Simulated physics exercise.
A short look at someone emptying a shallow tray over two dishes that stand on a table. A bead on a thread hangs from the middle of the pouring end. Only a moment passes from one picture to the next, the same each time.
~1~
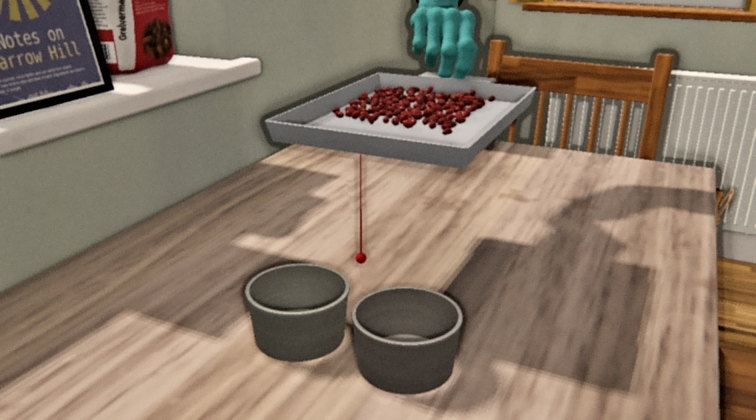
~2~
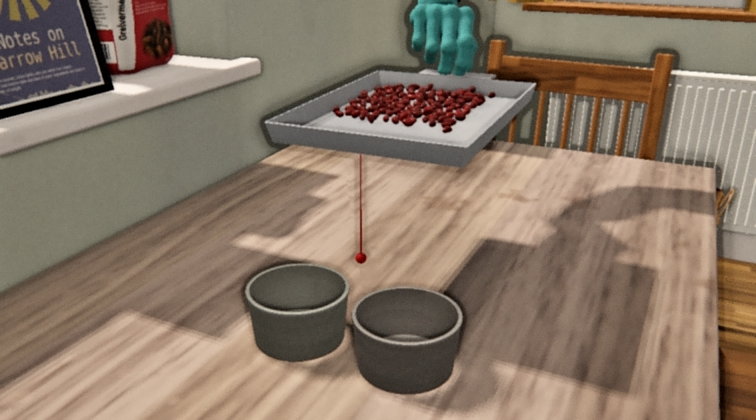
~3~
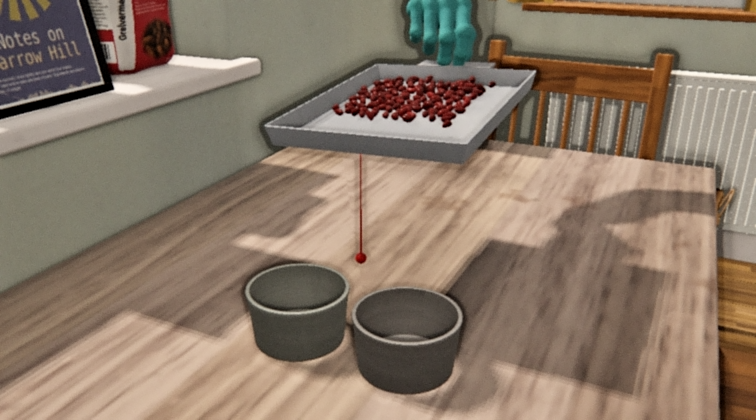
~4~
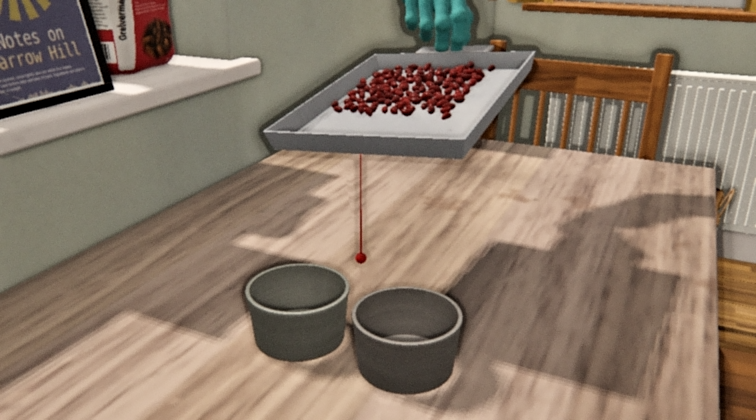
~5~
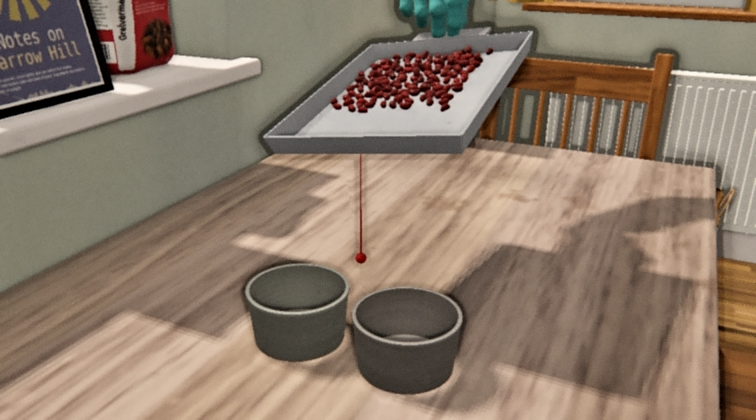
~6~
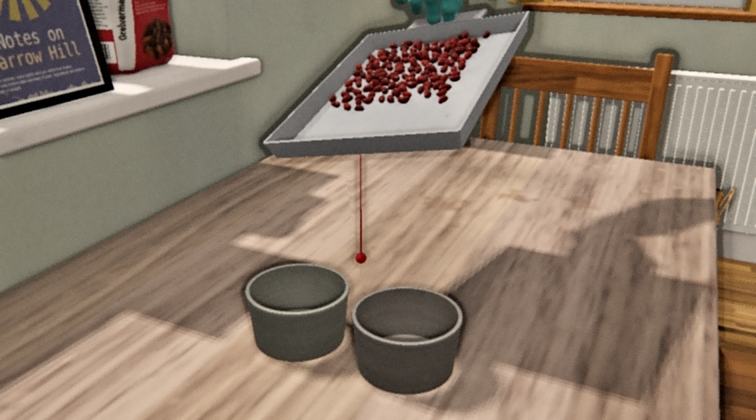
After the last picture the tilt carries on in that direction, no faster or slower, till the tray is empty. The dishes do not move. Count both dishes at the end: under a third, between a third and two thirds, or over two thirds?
In the dishes lies under a third of it.
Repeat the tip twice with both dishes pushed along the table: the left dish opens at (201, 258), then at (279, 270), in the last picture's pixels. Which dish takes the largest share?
In turn: The right-hand dish; the left-hand dish.
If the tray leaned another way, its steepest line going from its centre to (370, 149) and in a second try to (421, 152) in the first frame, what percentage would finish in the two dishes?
First some 70, then 60 per cent.
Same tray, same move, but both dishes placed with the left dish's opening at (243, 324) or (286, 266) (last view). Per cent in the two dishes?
In turn 0 and 80 in a hundred.
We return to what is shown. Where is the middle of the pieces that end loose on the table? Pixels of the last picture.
Near (273, 294).
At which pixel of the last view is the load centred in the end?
Roughly at (280, 301).
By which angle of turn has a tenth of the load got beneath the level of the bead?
At some 75 degrees.
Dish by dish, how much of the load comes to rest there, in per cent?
For the left dish some 20 %, for the right dish some 0 %.
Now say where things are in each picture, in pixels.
In the first picture, corners of the pouring end (272, 120) and (464, 146), level; middle of the load (421, 104), kidney beans; left dish (272, 331); right dish (385, 362); bead on its thread (361, 258).
In the second picture, corners of the pouring end (272, 121) and (463, 145), level; middle of the load (421, 102).
In the third picture, corners of the pouring end (271, 125) and (462, 141), tipped barely, lowest at the left corner; middle of the load (421, 96).
In the fourth picture, corners of the pouring end (270, 130) and (460, 137), tipped a little, lowest at the left corner; middle of the load (420, 85).
In the fifth picture, corners of the pouring end (270, 135) and (458, 132), tipped a little, lowest at the left corner; middle of the load (418, 75).
In the sixth picture, corners of the pouring end (270, 140) and (455, 128), tipped clearly, lowest at the left corner; middle of the load (415, 65); left dish (272, 331); right dish (385, 362).
Just after the last frame, tray tipped steeply; almost all on the tray; just a few in the air.
A moment on, tray tipped right over; roughly a third on the tray; about a tenth in the left dish; roughly half outside both; about a tenth in the air.
Further on, tray tipped past a quarter turn; roughly a quarter in the left dish; the larger part outside both.
When it is over, tray tipped past a quarter turn; not one in the right dish; roughly a quarter in the left dish; the larger part outside both.
